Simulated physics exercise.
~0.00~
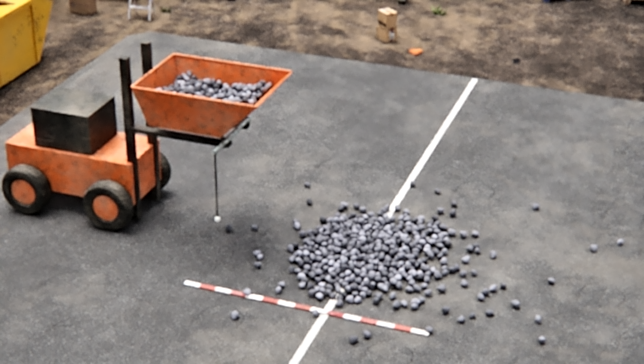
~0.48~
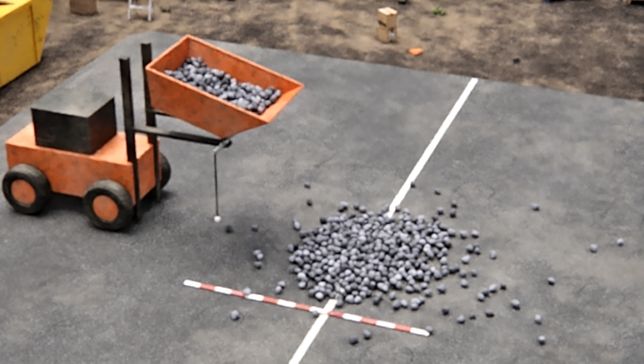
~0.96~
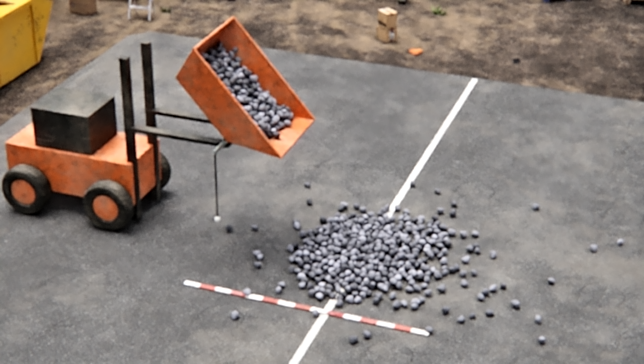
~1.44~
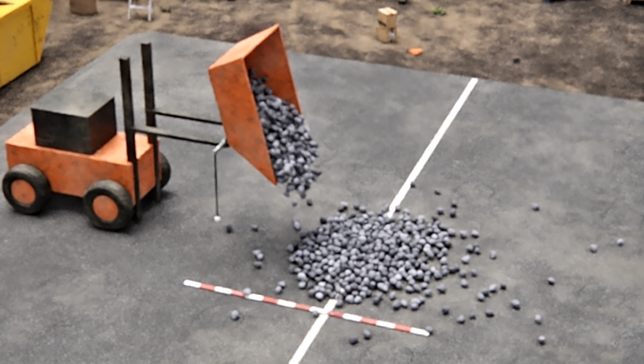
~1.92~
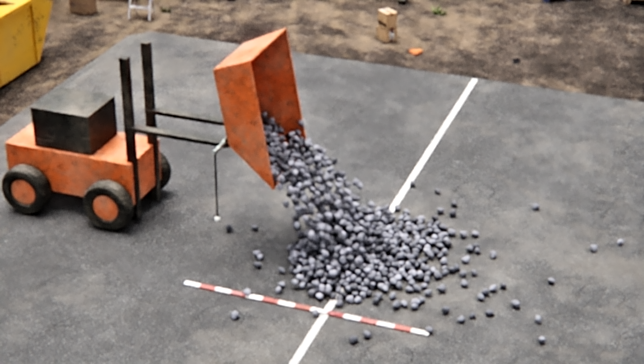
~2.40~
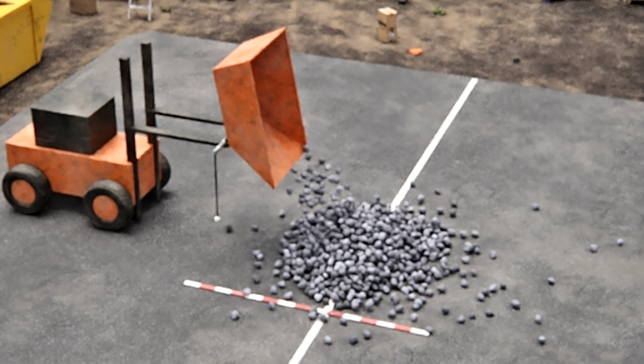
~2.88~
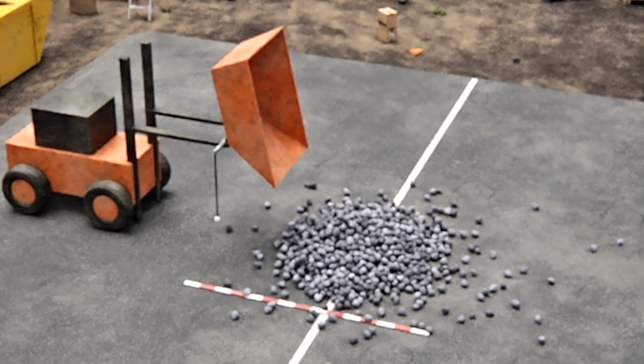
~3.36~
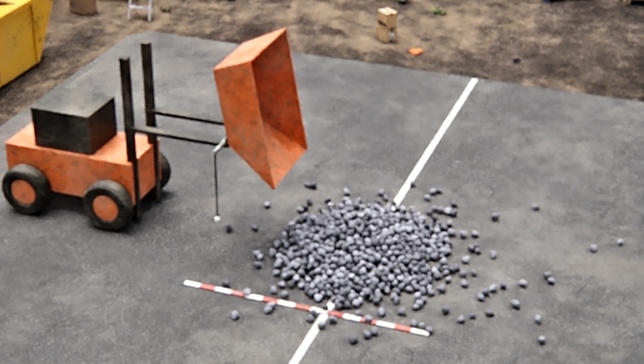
An orange fork truck with a black block on top stands at the left of a dark grey floor, seen from above at an angle, holding an orange skip of grey rounded stones. Beside it, a similar heap lies across a white line, near a red and white striped rod. The skip tilts forward to the right, gently at first, then steeply, and the stones slide to its lower lip. They pour onto the heap, the last few trailing down. The emptied skip jerks slightly and stays steeply tipped above a larger, wider heap straddling the line.
